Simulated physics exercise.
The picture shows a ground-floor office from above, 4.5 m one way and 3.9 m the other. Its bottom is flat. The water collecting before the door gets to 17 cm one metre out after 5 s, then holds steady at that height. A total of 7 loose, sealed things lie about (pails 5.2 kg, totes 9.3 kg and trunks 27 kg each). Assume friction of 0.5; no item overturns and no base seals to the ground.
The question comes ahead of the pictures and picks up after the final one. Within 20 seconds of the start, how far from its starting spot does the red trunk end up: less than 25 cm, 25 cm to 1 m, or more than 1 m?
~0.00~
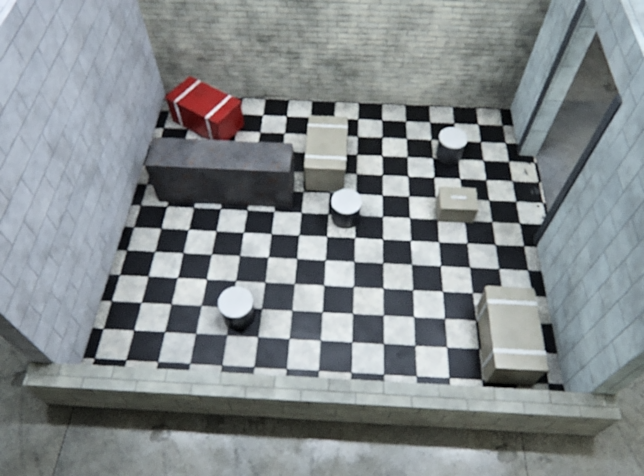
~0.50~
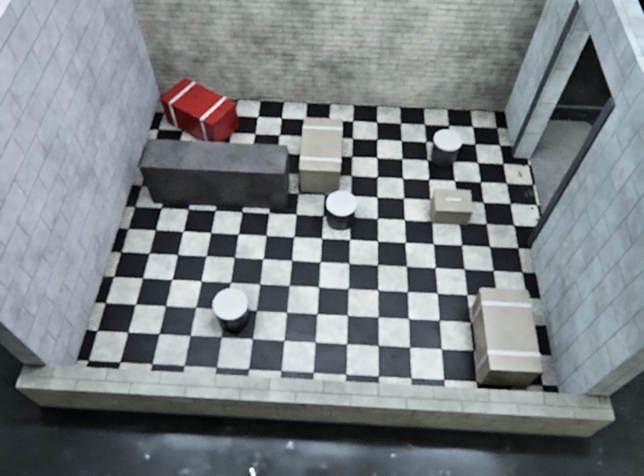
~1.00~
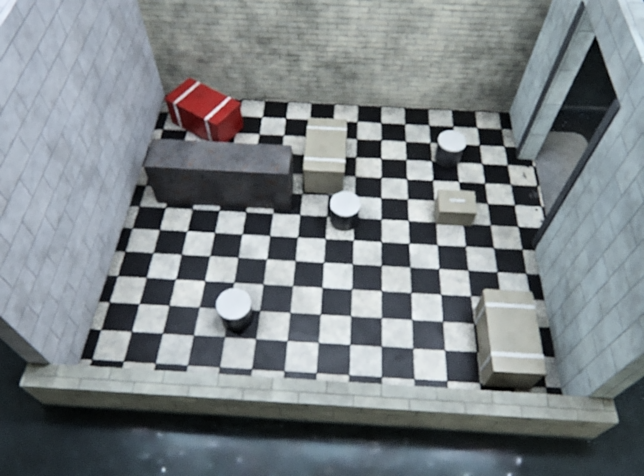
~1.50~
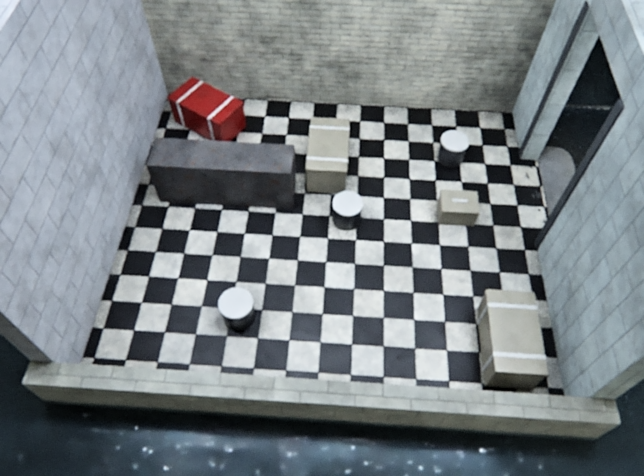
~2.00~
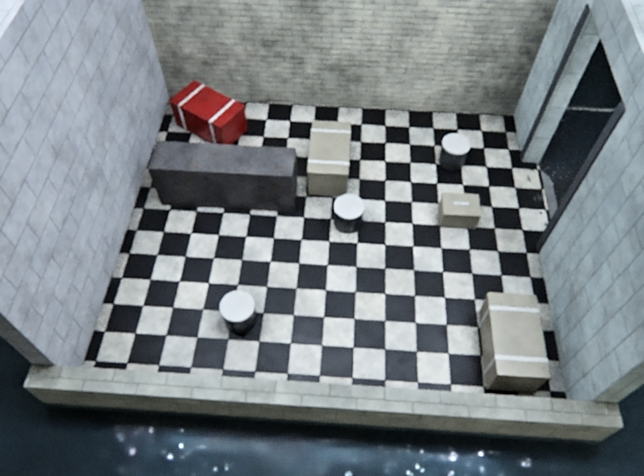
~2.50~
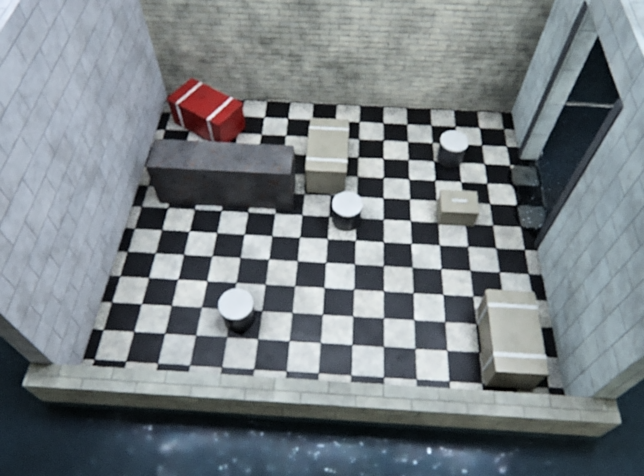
Distance covered: Moderate.
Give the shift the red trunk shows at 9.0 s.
I'd put it at around 10 cm.
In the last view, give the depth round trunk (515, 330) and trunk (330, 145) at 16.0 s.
Close to 7 and 12 centimetres.
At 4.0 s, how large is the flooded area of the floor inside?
Wet area: Approx. 2.0 m2.
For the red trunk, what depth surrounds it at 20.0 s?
Near 14 cm deep.
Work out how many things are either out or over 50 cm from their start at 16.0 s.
It comes to 6.
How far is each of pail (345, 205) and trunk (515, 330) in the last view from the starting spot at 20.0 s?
Net displacement, in order: 100 cm; 140 cm.
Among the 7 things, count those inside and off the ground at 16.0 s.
The number is 6.
After 4.0 s the red trunk is near (205, 101), 0.0 m from its start, aground; 0 afloat.
After 9.0 s the red trunk is near (200, 104), 0.1 m from its start, aground; 1 afloat.
After 16.0 s the red trunk is near (191, 133), 0.6 m from its start, afloat; 6 afloat.
After 20.0 s the red trunk is near (235, 131), 0.7 m from its start, afloat; 7 afloat.
